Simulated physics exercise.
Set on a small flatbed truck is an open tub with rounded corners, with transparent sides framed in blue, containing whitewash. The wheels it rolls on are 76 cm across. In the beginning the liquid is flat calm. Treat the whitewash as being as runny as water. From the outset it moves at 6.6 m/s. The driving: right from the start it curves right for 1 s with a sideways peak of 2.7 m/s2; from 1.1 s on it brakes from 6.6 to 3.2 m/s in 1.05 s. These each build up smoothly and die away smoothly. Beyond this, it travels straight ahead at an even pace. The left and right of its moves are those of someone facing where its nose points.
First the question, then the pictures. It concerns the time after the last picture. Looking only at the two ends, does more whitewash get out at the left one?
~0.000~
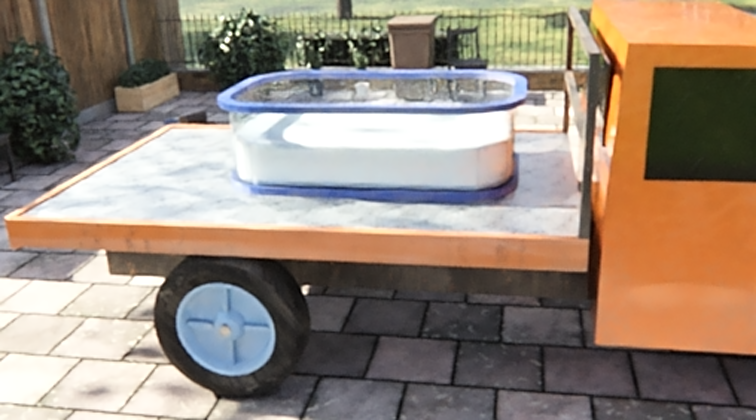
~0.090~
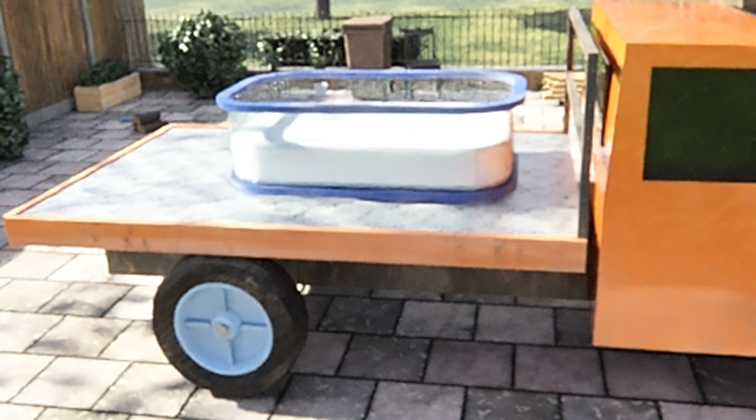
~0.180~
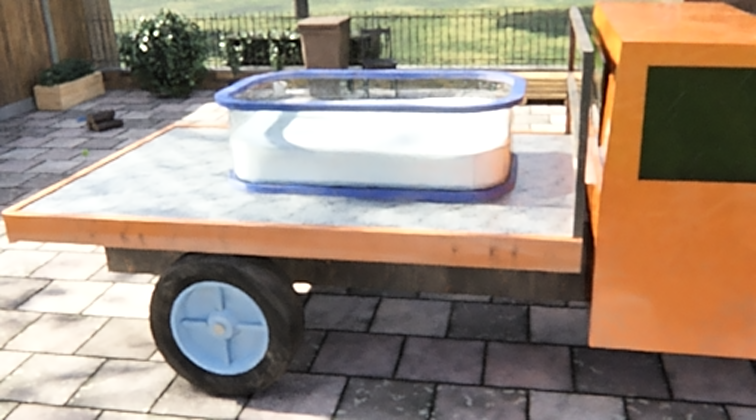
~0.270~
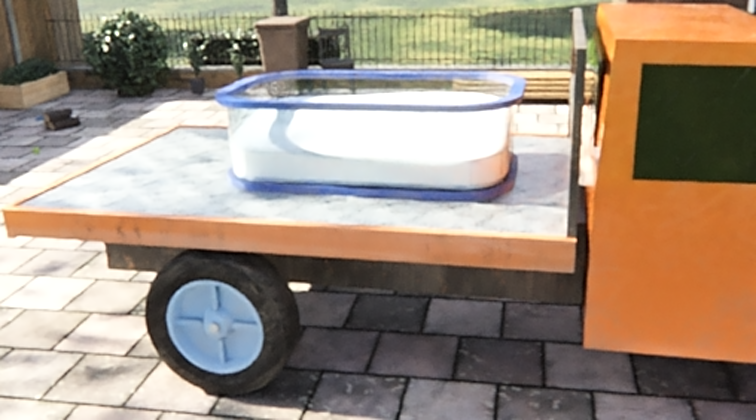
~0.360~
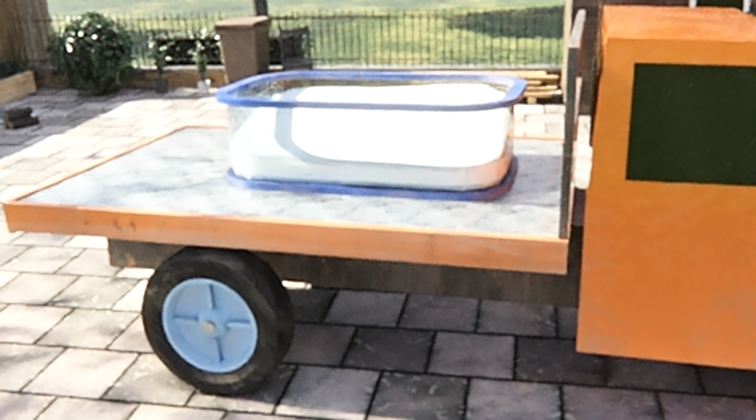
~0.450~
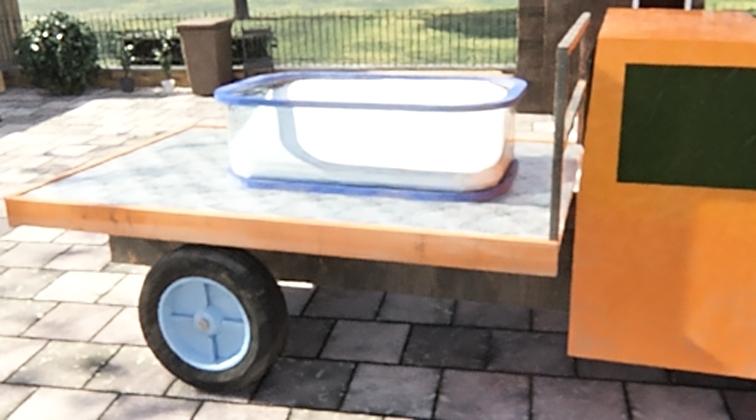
No, more gets out at the right one.
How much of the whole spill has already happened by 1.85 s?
Near 10 in a hundred.
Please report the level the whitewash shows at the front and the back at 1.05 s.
Roughly 24 cm in front and 22 cm behind.
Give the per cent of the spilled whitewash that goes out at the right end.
Spill fraction there: Roughly 70 per cent.
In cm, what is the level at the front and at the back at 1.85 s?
Close to 74 cm in front, close to 2 cm behind.
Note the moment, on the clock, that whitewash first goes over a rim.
The first spill happens at roughly 0.9 s.
Then, 1.05 s in, the surface is 23 cm up at the front and 22 cm at the back; 1 per cent is out, over the far side.
Then, 1.85 s in, the surface is 74 cm up at the front and 1 cm at the back; 2 per cent is out, over the far side and the right end, a little elsewhere.
Then, 2.65 s in, the surface is 19 cm up at the front and 20 cm at the back; 30 per cent is out, mostly over the right end, some over the far side.
Then, 5.14 s in, 33 per cent is out, mostly over the right end, some over the far side; the right end has passed 23 per cent and the left end 2.
